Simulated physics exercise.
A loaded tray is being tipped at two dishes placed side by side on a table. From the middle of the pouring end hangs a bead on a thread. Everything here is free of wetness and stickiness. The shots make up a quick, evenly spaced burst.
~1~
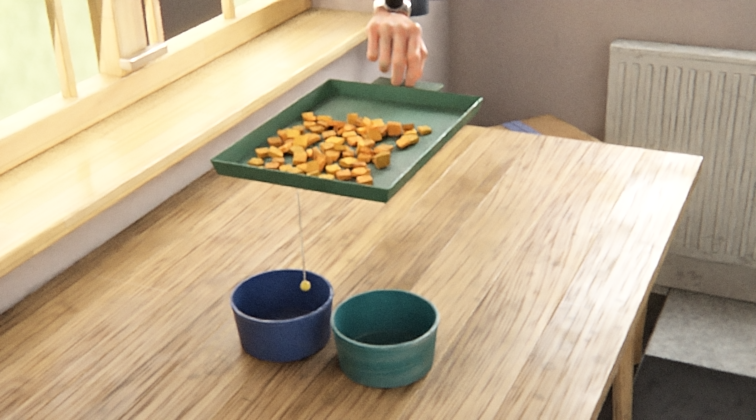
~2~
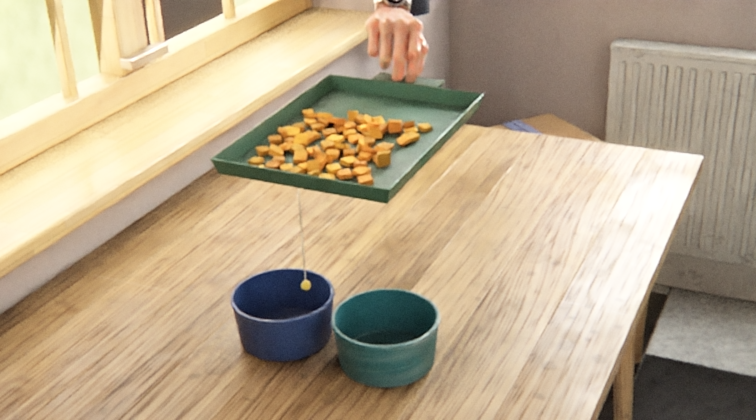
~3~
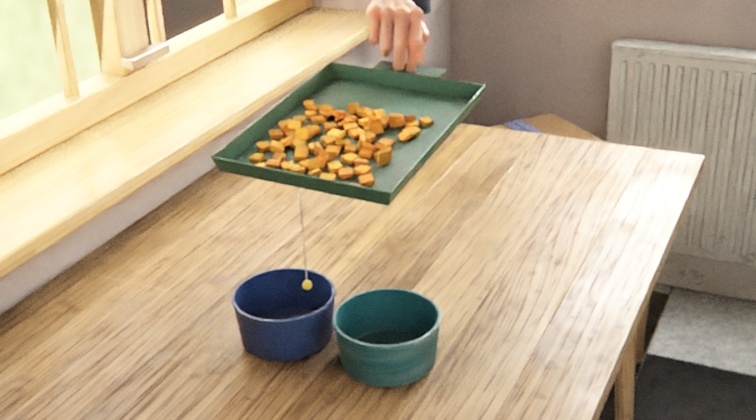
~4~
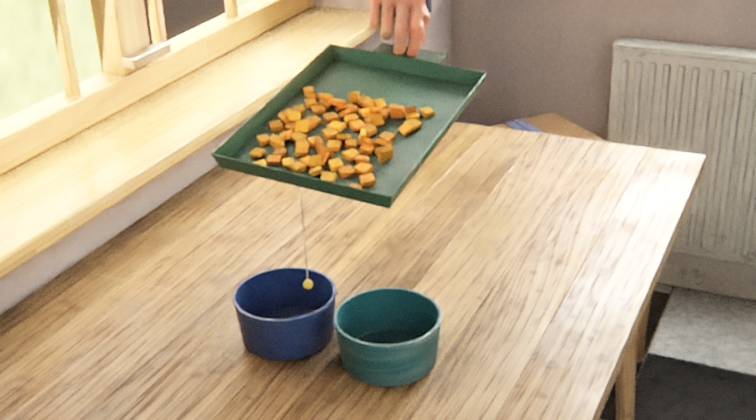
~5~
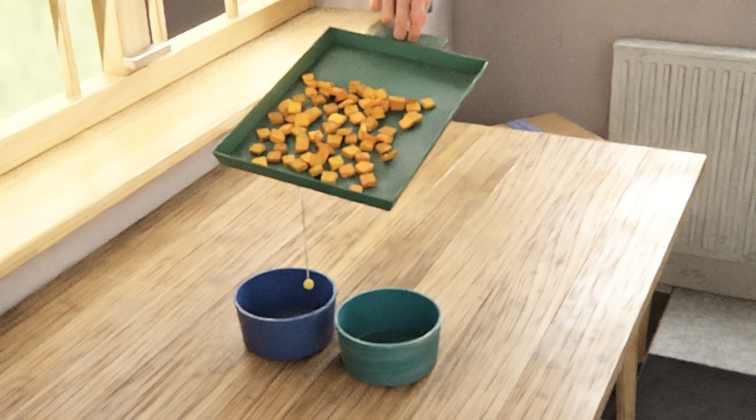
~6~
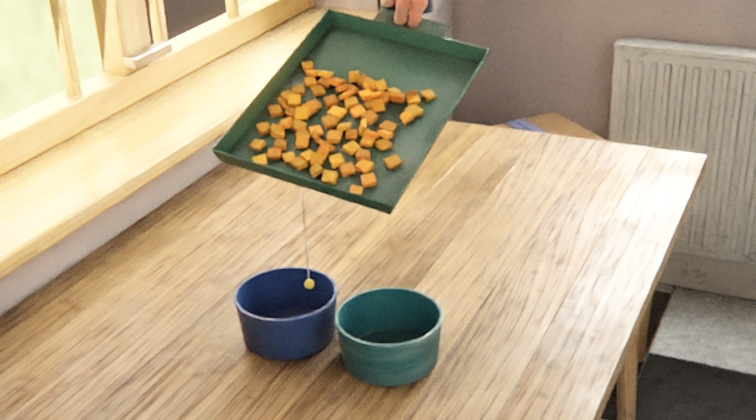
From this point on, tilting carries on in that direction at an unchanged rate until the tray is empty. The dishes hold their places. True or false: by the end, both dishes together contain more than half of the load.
True.
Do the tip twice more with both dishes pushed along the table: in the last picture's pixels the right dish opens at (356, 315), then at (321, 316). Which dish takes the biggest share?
Result, try one: The right of the two; try two: The right of the two.
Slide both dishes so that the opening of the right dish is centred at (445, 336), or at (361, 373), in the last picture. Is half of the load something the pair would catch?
Well, the bulk the first time and the minor share the second time.
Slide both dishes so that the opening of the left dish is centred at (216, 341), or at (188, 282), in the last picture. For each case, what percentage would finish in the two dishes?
0 %, 10 %.
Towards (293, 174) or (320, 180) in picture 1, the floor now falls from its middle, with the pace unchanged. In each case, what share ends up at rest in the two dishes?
The first try yields 40 percent and the second 40 percent.
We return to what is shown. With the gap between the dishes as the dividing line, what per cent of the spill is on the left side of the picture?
Close to 60 per cent of the spill, I think.
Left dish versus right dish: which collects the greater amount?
Note: Fuller is the one placed right.
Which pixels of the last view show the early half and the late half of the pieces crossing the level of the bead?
I'd say close to (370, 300) at first and close to (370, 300) later on.
Soon, tray tipped steeply; all on the tray.
A while on, tray tipped past a quarter turn; about a quarter on the tray; about a third in the right dish; a small part outside both; about a quarter in the air.
Towards the end, tray tipped past a quarter turn; most in the right dish; about a quarter outside both.
Finally, tray tipped past a quarter turn; most in the right dish; none in the left dish; about a quarter outside both.
